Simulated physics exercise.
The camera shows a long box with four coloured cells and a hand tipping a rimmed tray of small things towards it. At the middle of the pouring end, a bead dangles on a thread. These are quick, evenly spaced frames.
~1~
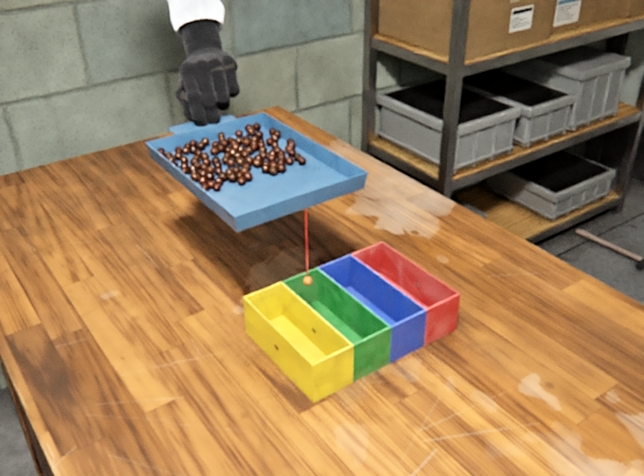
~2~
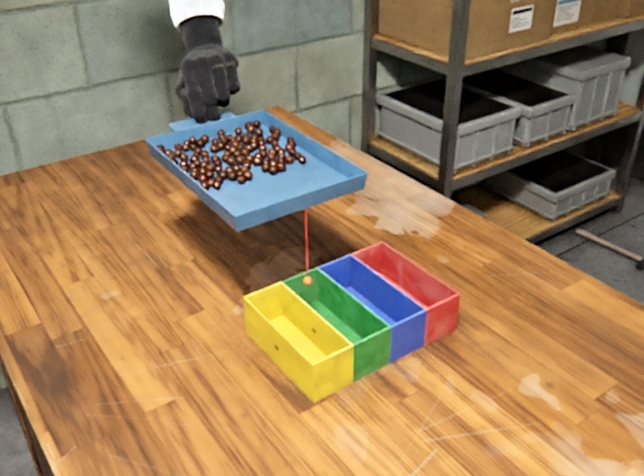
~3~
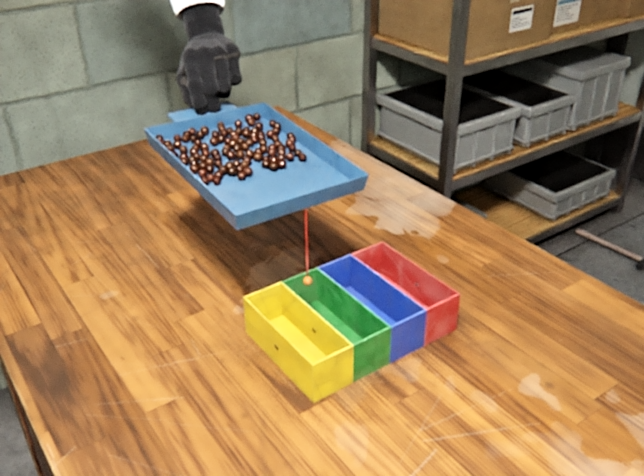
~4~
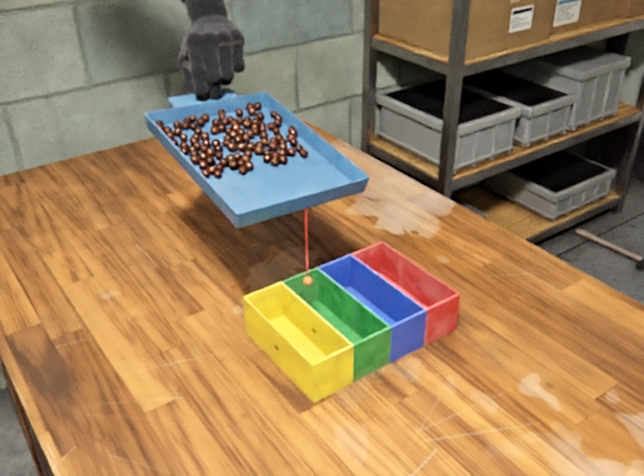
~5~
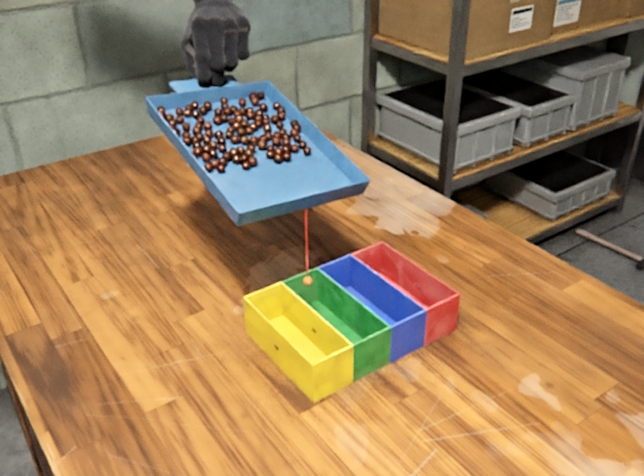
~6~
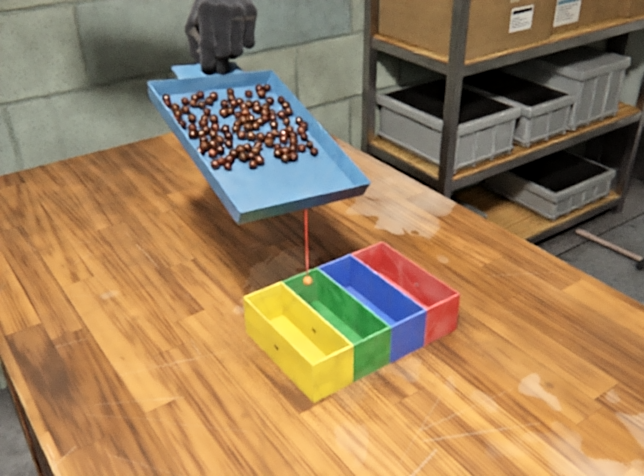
A gloved hand raised the back of a blue tray of small brown balls above a box with yellow, green, blue and red sections, tilting it steadily until the balls began shifting across it.
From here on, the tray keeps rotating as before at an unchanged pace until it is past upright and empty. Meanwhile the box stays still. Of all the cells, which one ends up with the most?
The blue one ends up with the most.
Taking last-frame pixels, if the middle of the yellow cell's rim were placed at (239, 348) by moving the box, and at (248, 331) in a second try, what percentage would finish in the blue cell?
0% for the first placement, 10% for the second.
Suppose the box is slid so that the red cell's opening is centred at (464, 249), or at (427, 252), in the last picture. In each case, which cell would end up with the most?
For the first spot the answer is yellow, and for the second spot it is the green cell.
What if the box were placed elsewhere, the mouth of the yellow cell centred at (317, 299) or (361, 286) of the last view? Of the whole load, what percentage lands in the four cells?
In turn 100 and 80 in a hundred.
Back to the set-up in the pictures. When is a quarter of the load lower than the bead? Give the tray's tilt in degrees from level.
About 80 degrees.
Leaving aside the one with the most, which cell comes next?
That red cell.
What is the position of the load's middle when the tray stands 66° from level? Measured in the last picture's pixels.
I'd put the middle of the pieces at roughly (339, 191).
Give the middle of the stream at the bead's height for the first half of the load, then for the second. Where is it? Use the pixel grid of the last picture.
Around (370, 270) and then (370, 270).
Soon, tray tipped steeply; most on the tray; a small part in the red cell; a small part in the blue cell; a stray few in the green cell; a small part falling or outside the box.
A while on, tray tipped past a quarter turn; about a quarter on the tray; about a third in the blue cell; a small part in the red cell; a small part in the green cell; about a quarter falling or outside the box.
Towards the end, tray tipped past a quarter turn; about two thirds in the blue cell; about a quarter in the red cell; a small part in the green cell; a small part falling or outside the box.
Finally, tray tipped past a quarter turn; about two thirds in the blue cell; about a quarter in the red cell; a small part in the green cell; none in the yellow cell; a small part outside the box.
